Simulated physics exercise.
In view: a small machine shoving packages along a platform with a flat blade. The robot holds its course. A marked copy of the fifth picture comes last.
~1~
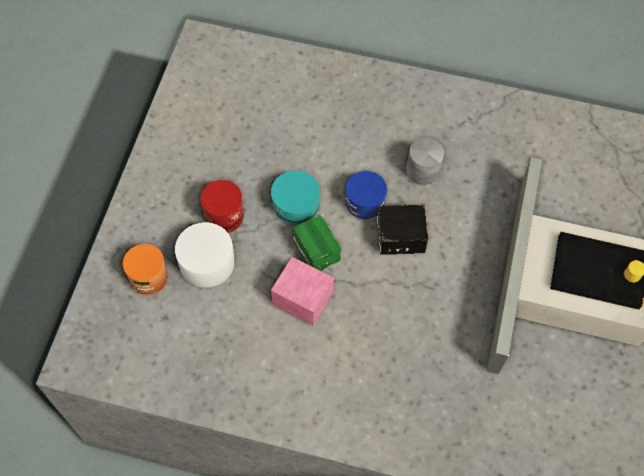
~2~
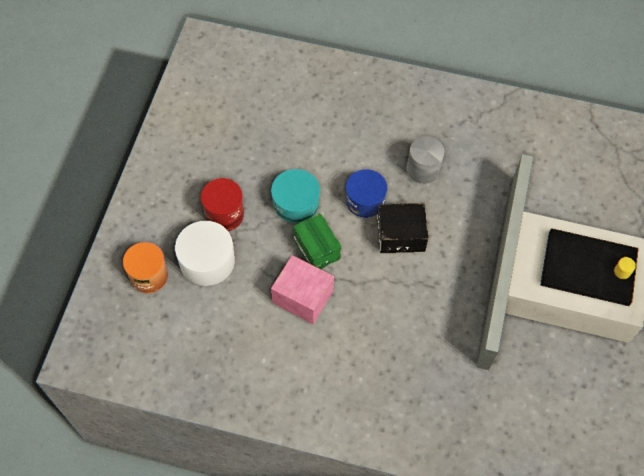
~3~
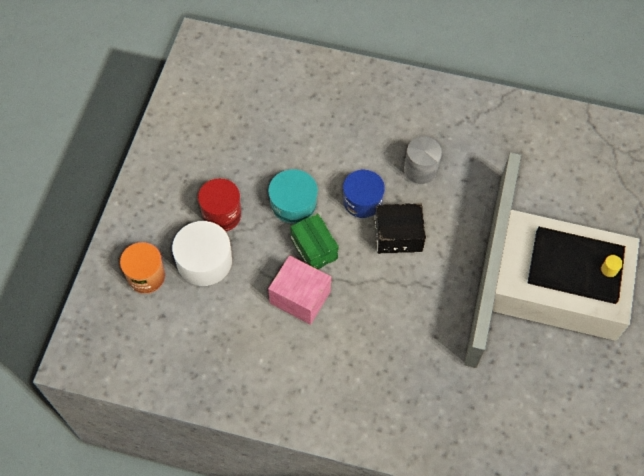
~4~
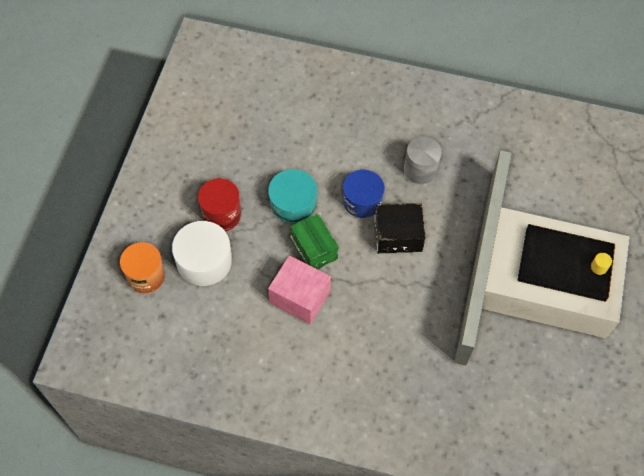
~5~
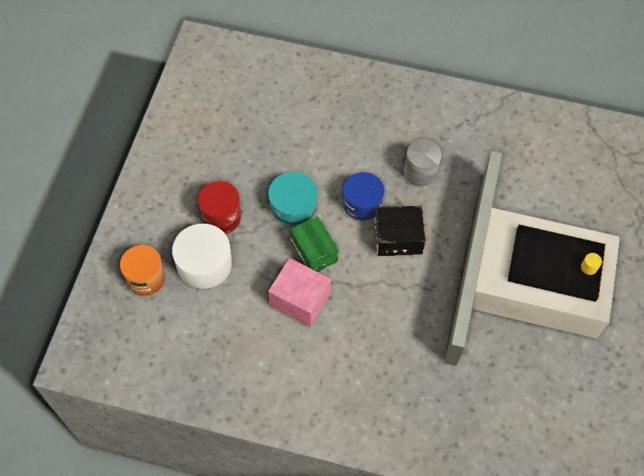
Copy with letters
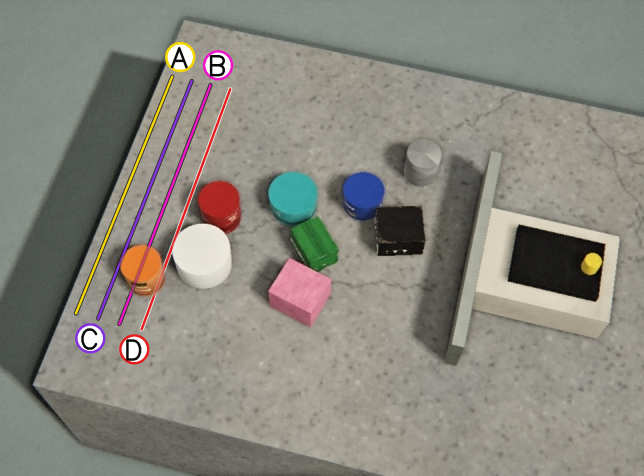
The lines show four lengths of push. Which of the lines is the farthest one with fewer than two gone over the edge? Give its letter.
Stop at D.
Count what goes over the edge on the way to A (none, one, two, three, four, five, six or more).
Six or more.
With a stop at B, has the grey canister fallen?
By then, no.
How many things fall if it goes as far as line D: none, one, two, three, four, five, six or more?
By then, none.
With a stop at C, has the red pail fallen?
By then, yes.
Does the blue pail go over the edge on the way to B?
No.
On the marked copy, A at (127, 187); B at (168, 196); C at (148, 192); D at (189, 201).
Following D. Soon after the start, robot (442, 235); grey canister (369, 150); blue pail (352, 179).
Later, robot (338, 211); orange pail (134, 273); white canister (176, 249).
In the end, robot (256, 192); white canister (98, 229); turquoise pail (132, 153); none fallen.
As for the rest, A drops eight; B drops three; C drops three.
